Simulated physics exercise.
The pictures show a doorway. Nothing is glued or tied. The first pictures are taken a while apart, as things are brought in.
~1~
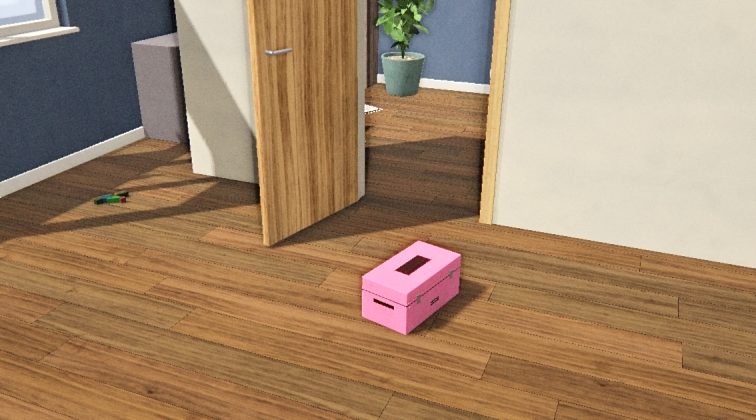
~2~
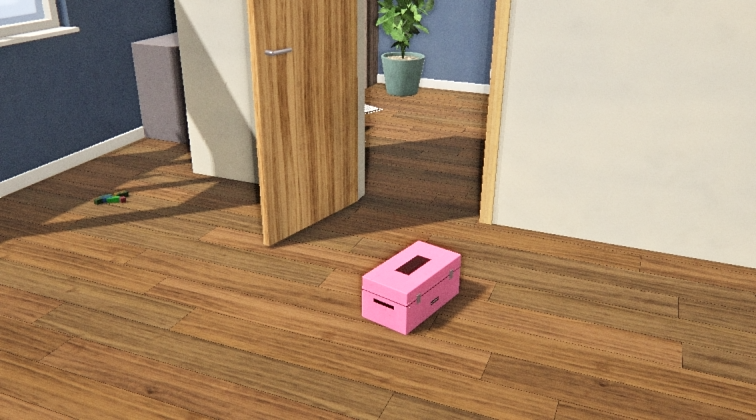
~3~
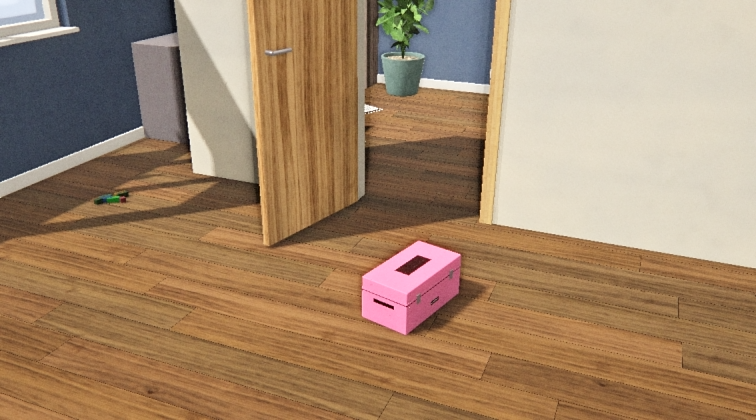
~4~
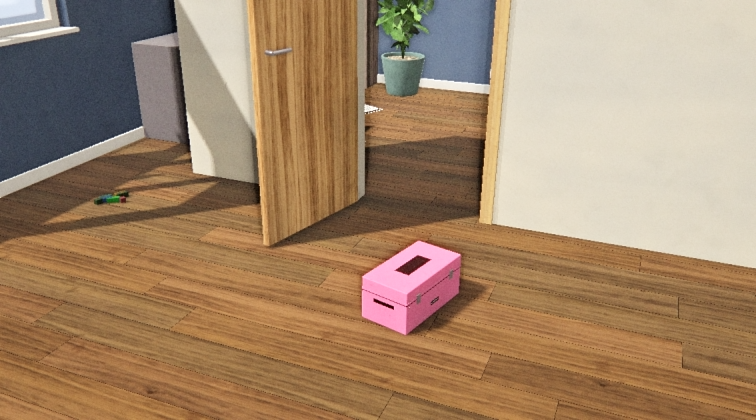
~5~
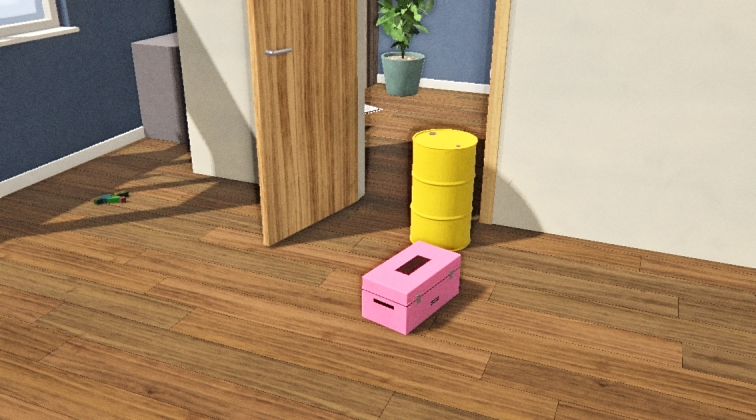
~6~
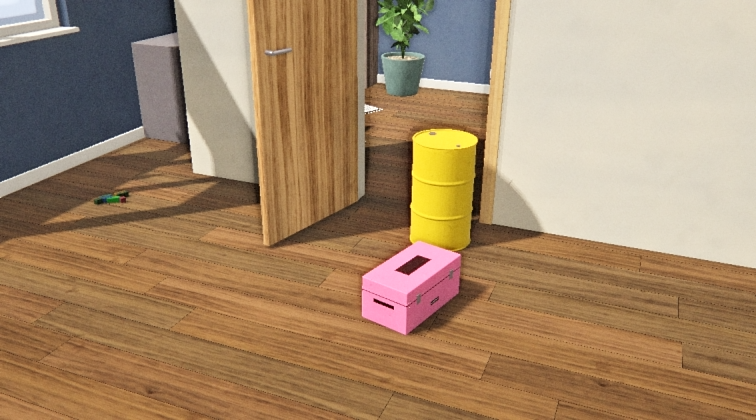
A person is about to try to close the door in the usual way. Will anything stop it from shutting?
As it turns out, it stops short.
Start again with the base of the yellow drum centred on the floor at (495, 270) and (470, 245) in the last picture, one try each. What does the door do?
First, it reaches the frame; second, it stops short.
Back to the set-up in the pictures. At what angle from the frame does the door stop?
Some 40° open.
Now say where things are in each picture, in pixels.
In the first picture, door wide open and still; pink toolbox (413, 285).
In the second picture, door wide open and still; pink toolbox (413, 285).
In the third picture, door wide open and still; pink toolbox (413, 285).
In the fourth picture, door wide open and still; pink toolbox (413, 285).
In the fifth picture, door wide open and still; pink toolbox (413, 285).
In the sixth picture, door wide open and still; yellow drum (443, 190); pink toolbox (413, 285).
Then, 0.80 s on from there, door at 84°.
Then, 1.40 s on from there, door at 56°.
In the end, door at 38°; both unmoved. At the end, from the last picture's camera, yellow drum near (445, 190).
